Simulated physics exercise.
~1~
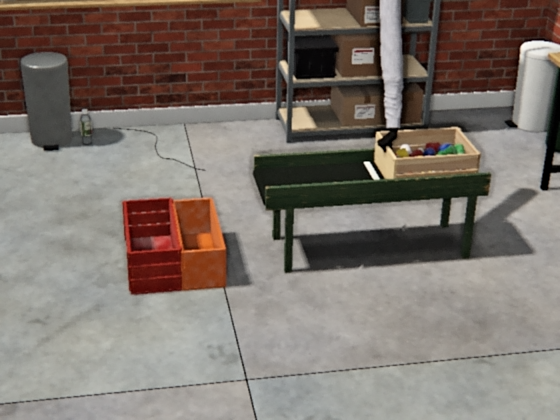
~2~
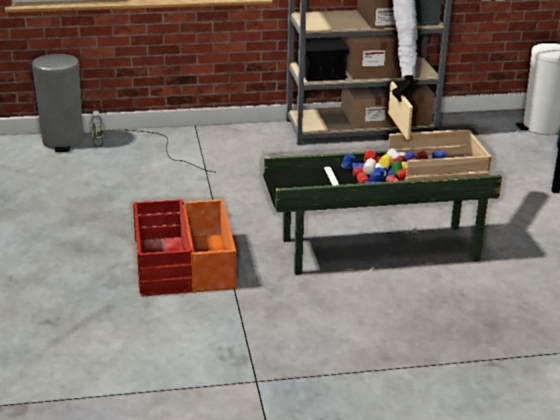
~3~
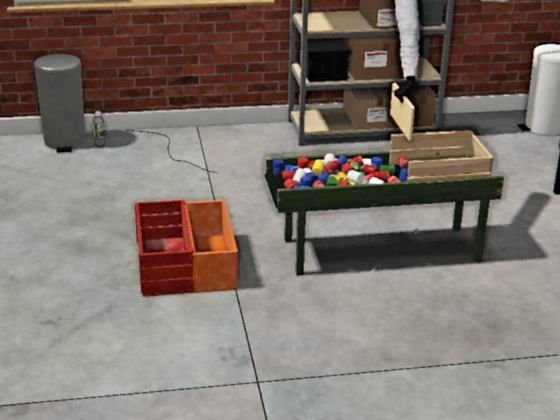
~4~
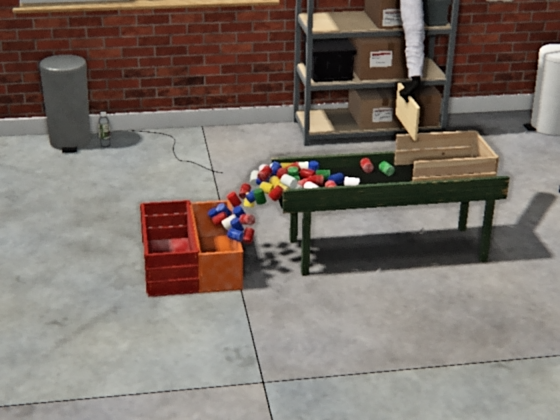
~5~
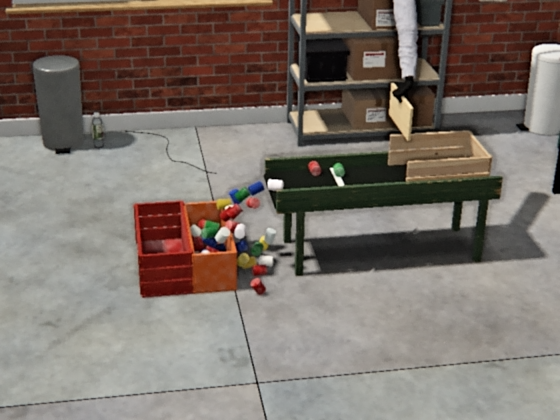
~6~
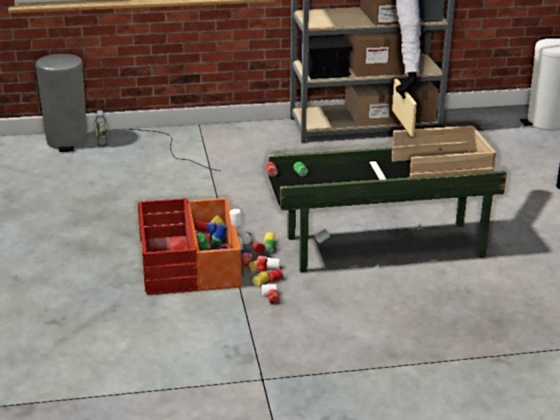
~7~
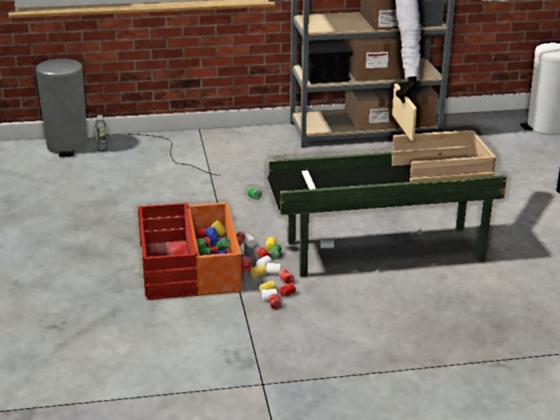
Colourful jars spilling from a wooden pen along a green belt, dropping off its left end into an orange box and onto the floor.
